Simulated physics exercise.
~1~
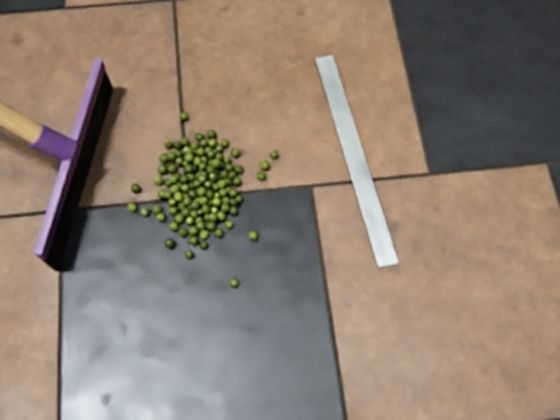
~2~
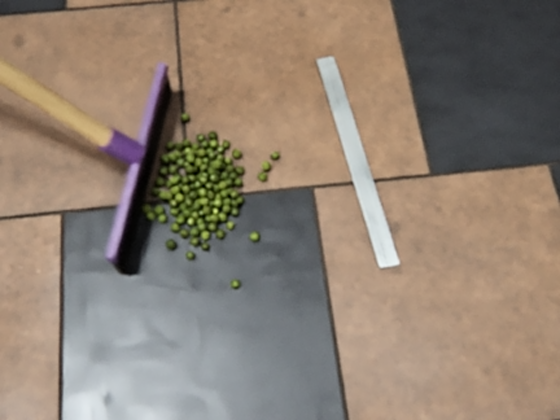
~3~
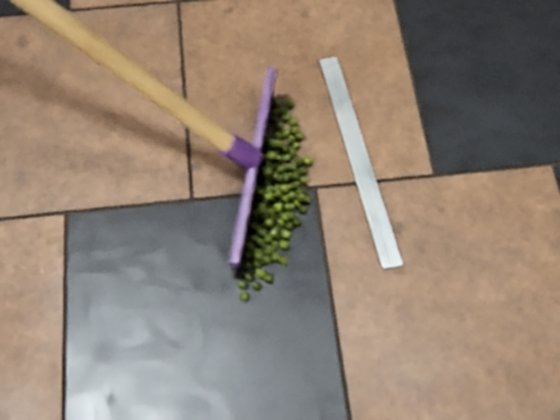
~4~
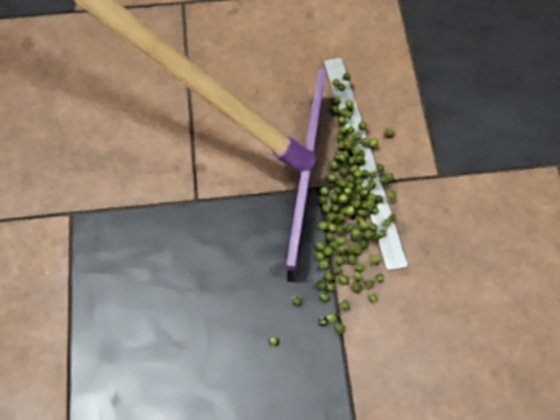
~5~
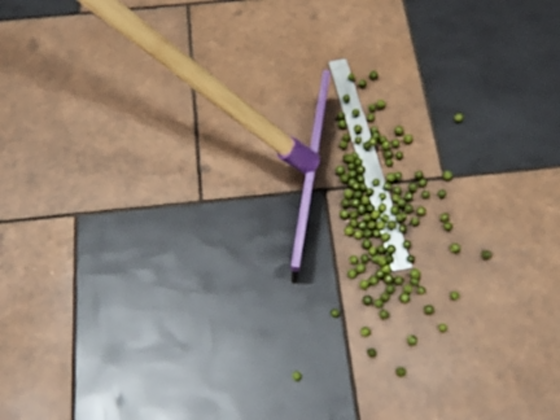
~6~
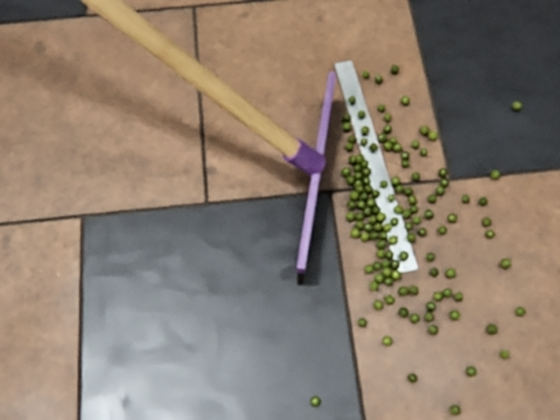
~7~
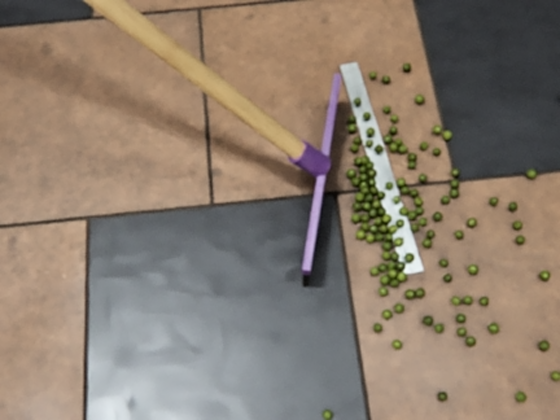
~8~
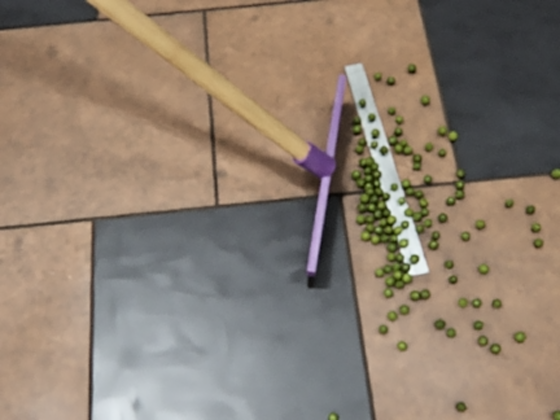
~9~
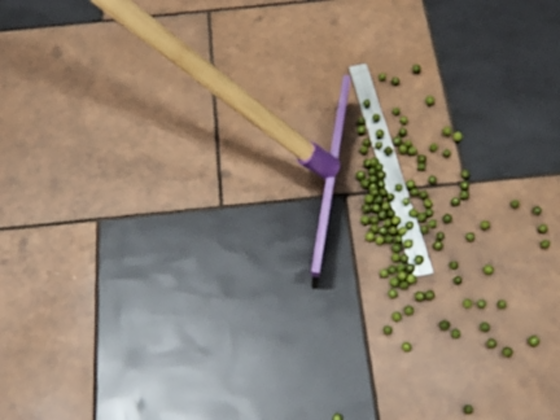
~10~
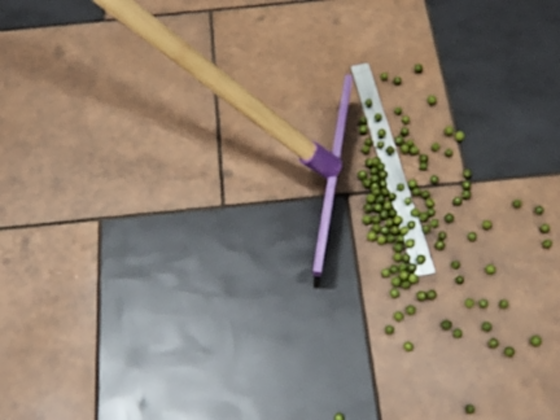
To begin with, a purple squeegee on a wooden handle stands left of a loose heap of small green olives on brown and dark tiles, with a pale flat strip lying to their right. The squeegee slides right, reaches the olives and gathers them into a narrow band along its blade. It pushes them onto the strip and stops just short of it. The olives keep rolling, many scattering past the strip across the tiles while the view drifts slightly left. Finally they settle, with a large cluster on and just behind the strip and more than half elsewhere.
